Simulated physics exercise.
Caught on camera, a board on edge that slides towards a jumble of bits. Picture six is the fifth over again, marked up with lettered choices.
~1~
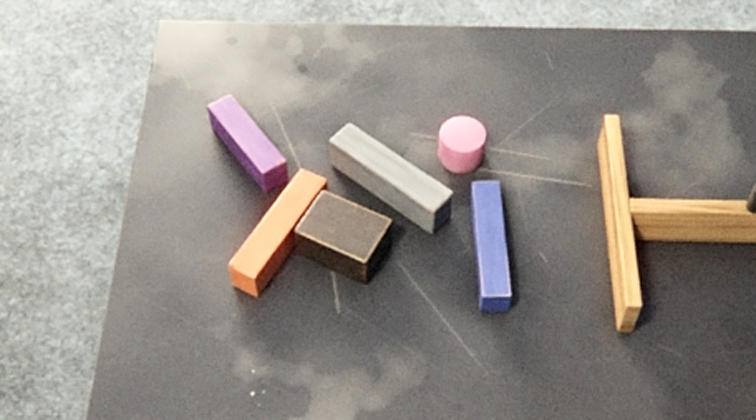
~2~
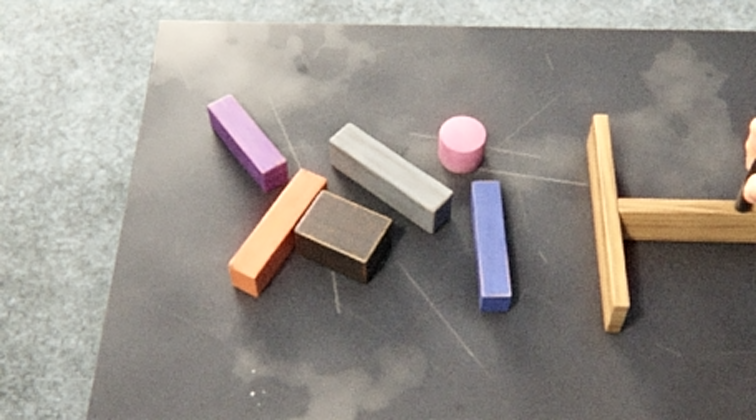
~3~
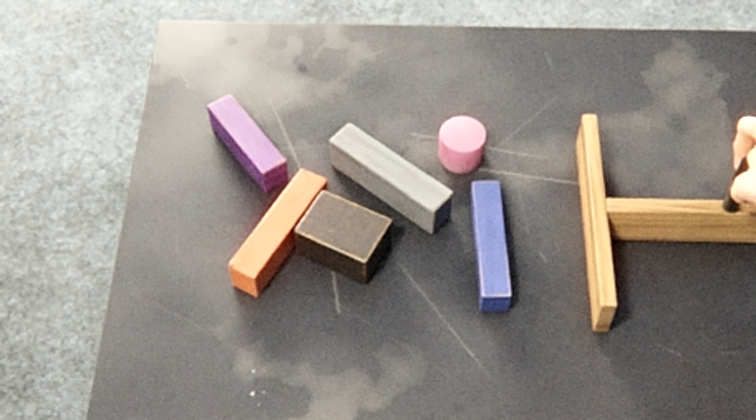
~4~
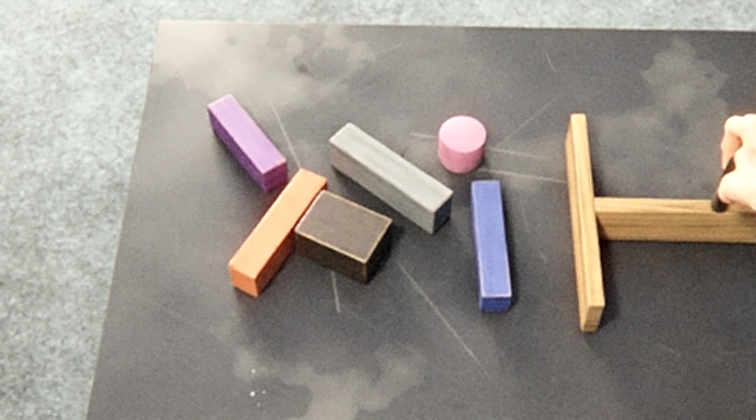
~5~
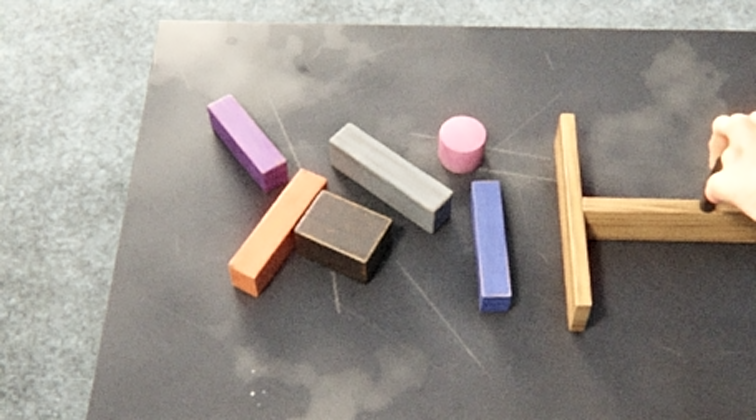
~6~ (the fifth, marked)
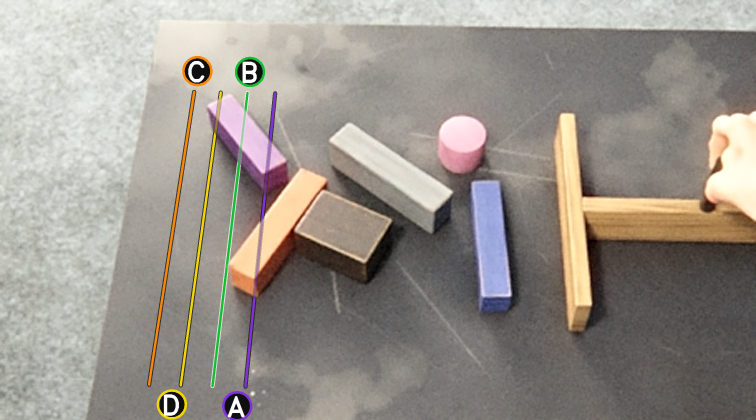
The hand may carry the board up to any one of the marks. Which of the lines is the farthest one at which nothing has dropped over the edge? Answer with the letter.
Line A.
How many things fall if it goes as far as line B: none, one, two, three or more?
By then, one.
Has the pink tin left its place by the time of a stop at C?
Yes.
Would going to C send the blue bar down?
By then, no.
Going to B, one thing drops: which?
The orange bar.
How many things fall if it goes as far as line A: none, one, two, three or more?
The count is none.
On the marked copy, A at (262, 227); B at (232, 227); C at (174, 225); D at (203, 226).
Following A. Soon after the start, board (461, 202); pink tin (428, 145); grey stick (367, 171).
Later, board (350, 199); orange bar (216, 222); purple bar (241, 143).
In the end, board (264, 198); orange bar (132, 223); purple bar (176, 141); nothing has fallen.
As for the rest, B drops the orange bar; C drops the orange bar, grey stick, black block and purple bar; D drops the orange bar and purple bar.
